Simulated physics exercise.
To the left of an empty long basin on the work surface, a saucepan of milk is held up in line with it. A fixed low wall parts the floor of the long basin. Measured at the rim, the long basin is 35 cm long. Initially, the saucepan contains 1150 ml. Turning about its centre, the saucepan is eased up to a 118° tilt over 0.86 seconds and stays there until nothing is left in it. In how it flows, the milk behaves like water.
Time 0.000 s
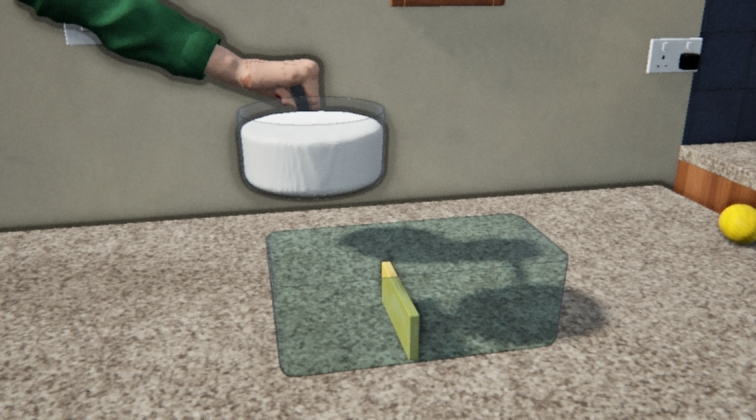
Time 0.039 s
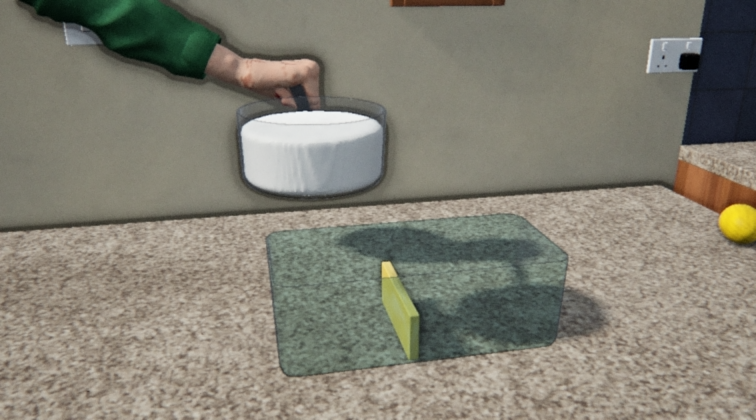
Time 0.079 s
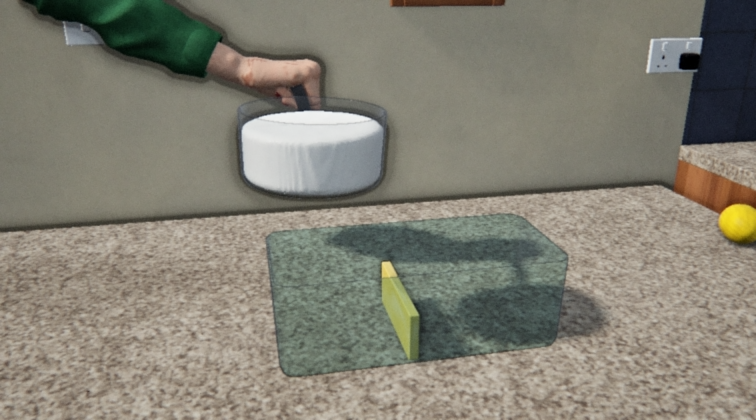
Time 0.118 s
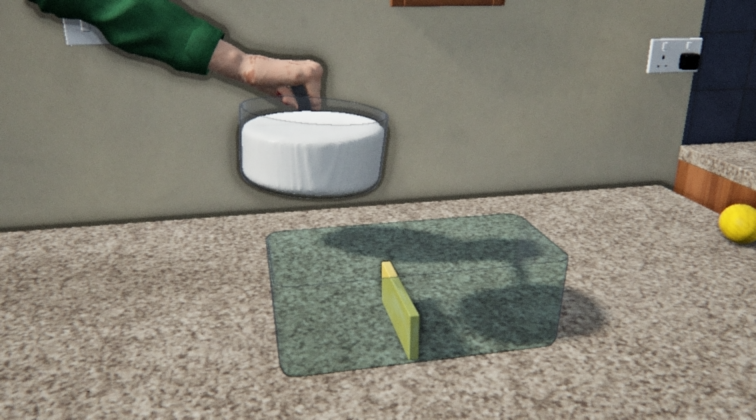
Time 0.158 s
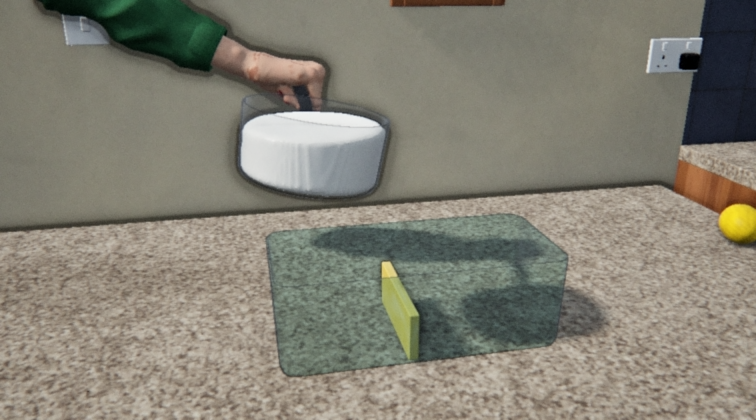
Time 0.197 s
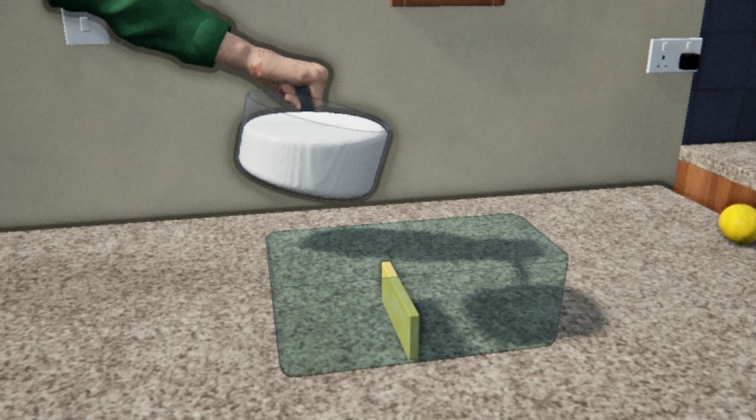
A hand holds a saucepan of milk above the counter and gradually tilts it rightward.
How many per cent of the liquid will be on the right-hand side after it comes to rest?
Some 70 per cent will be on the right-hand side.
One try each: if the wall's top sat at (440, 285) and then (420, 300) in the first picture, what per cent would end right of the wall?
20 % and 45 %.
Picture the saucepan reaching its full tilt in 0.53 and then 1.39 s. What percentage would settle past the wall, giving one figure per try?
Respectively 50 and 75 %.
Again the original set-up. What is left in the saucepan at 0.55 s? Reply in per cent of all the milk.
Around 42 percent.
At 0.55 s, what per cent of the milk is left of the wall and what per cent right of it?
Left side near 0, right side near 18.
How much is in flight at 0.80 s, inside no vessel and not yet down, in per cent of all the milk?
About 5 percent.
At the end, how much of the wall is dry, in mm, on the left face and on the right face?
The left comes to roughly 46 mm and the right to roughly 32 mm.
Then, 0.55 s in, the tilt is 83° and 42 per cent is still to pour, 0 is left of the wall and 18 right of it.
Then, 0.80 s in, the tilt is 117° and 4 per cent is still to pour, 20 is left of the wall and 70 right of it.
Then, 1.07 s in, the tilt is 118° and 0 per cent is still to pour, 29 is left of the wall and 70 right of it.
Then, 1.36 s in, the tilt is 118° and 0 per cent is still to pour, 29 is left of the wall and 70 right of it.
Finally, 29 per cent lies left of the wall, 70 right of it and 1 outside.
